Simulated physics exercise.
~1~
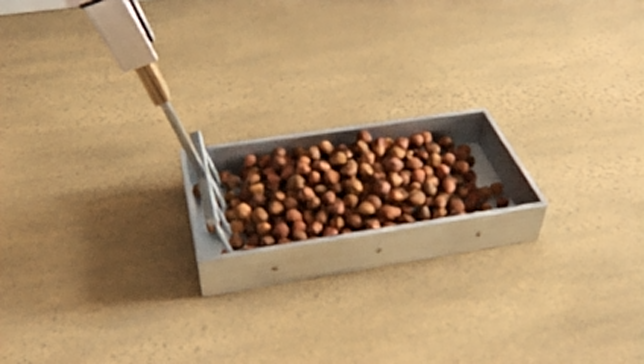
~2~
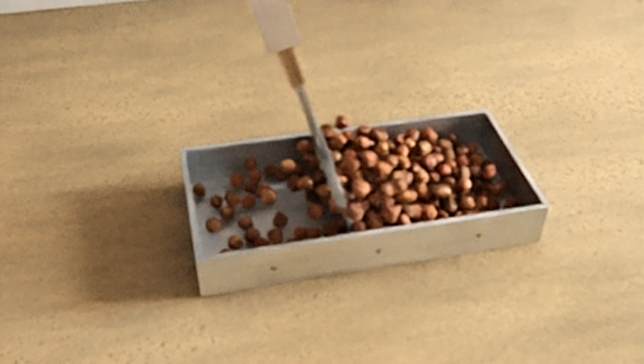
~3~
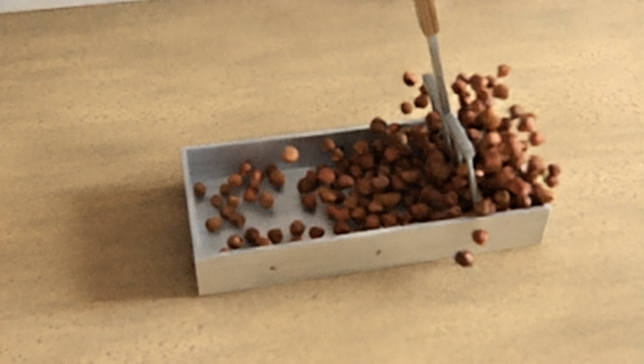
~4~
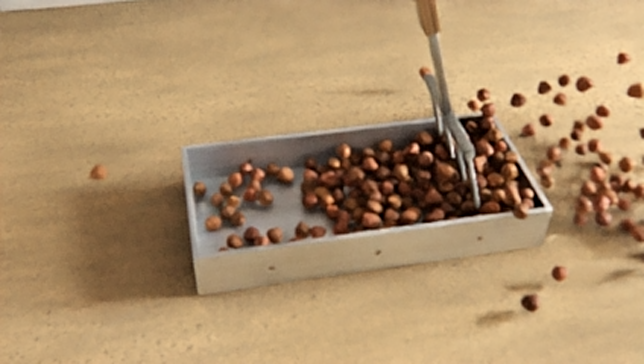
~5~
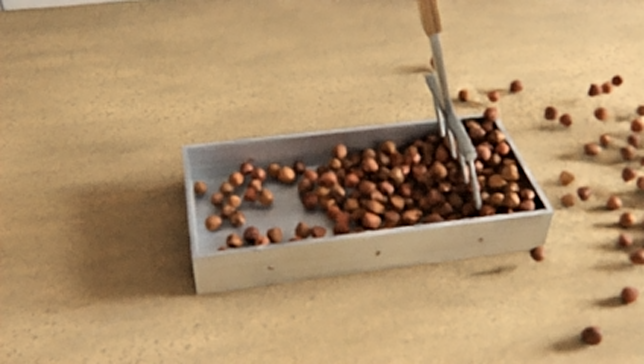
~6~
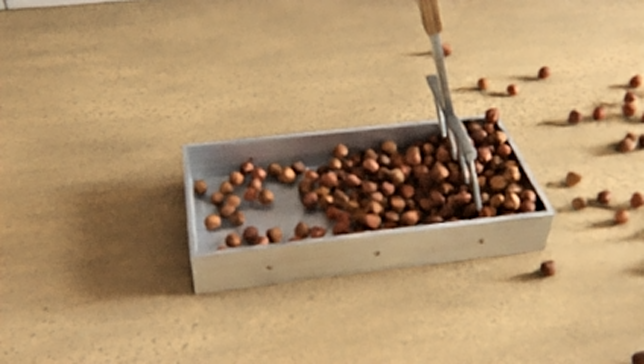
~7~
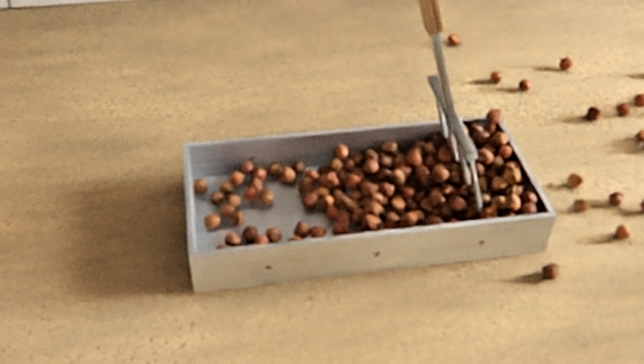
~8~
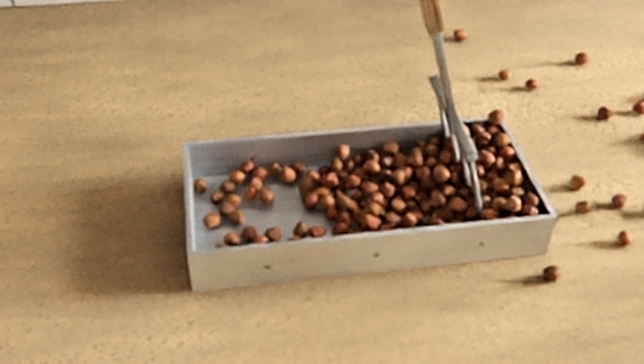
To begin with, a robotic arm holds a pronged comb at the left end of a shallow grey metal tray filled with brown hazelnuts on a tan surface. The comb sweeps right through the nuts, pushing them into a heap and leaving only a scattering behind. Near the right end, the heap surges up and nuts spill over the rim. The comb stops there while the escaped nuts fly and roll across the surface, mostly to the right. Finally, the comb stands still among the nuts packed toward the right, with many others lying outside the tray.
